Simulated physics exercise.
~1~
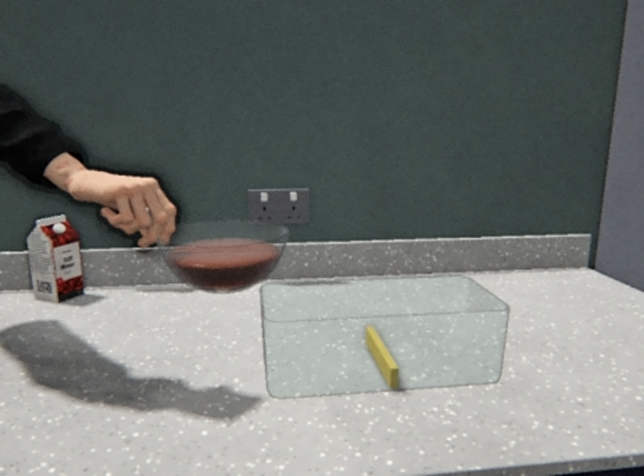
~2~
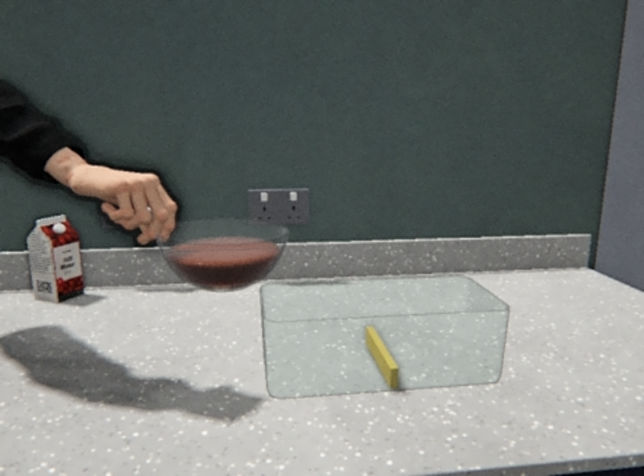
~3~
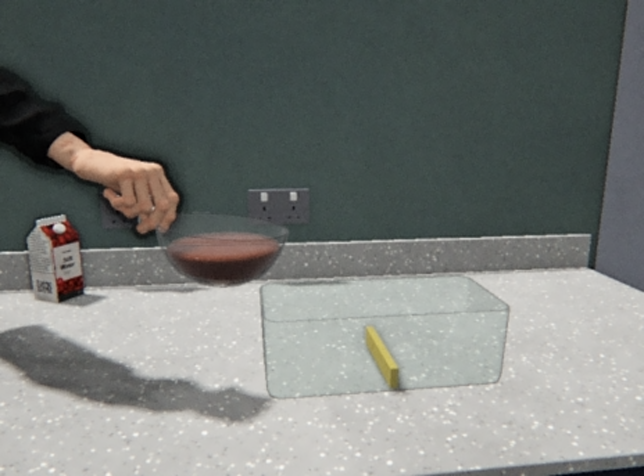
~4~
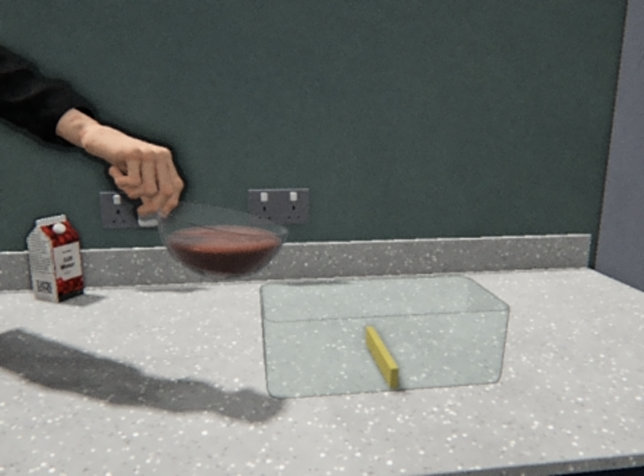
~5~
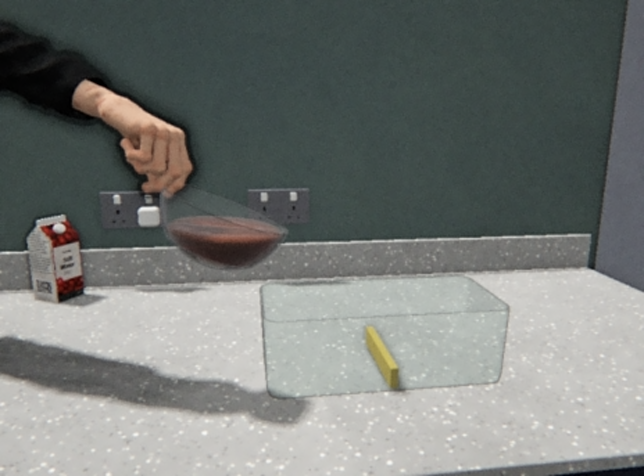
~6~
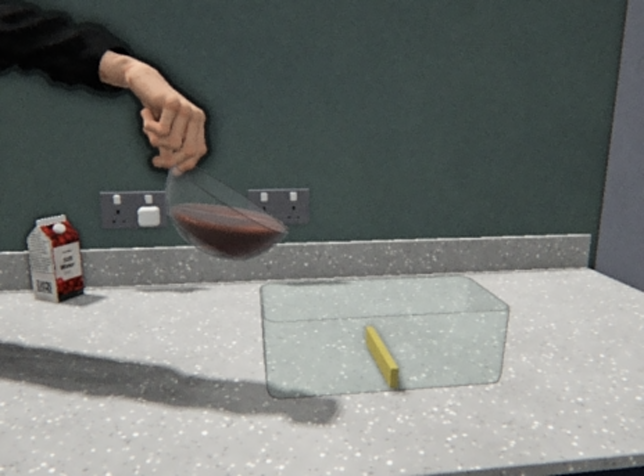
A hand lifts and tilts a glass bowl of reddish-brown liquid to the right.
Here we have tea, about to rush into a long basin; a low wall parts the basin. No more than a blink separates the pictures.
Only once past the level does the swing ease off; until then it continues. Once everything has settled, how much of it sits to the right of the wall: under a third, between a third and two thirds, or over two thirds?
Under a third.
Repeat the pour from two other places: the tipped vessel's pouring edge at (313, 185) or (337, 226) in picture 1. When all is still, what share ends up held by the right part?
The first gives 60 %, the second 60 %.
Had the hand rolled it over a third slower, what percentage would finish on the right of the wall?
Near 20 %.
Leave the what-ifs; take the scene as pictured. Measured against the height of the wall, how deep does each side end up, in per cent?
On the left it's around 60 per cent; on the right, 20 per cent.
A moment on, the tilt is 97° and 27 per cent is still to pour, 10 is left of the wall and 0 right of it.
Next, the tilt is 105° and 0 per cent is still to pour, 70 is left of the wall and 24 right of it.
Then the tilt is 105° and 0 per cent is still to pour, 66 is left of the wall and 21 right of it.
Later the tilt is 105° and 0 per cent is still to pour, 70 is left of the wall and 23 right of it.
At rest 69 per cent lies left of the wall, 25 right of it and 6 outside.
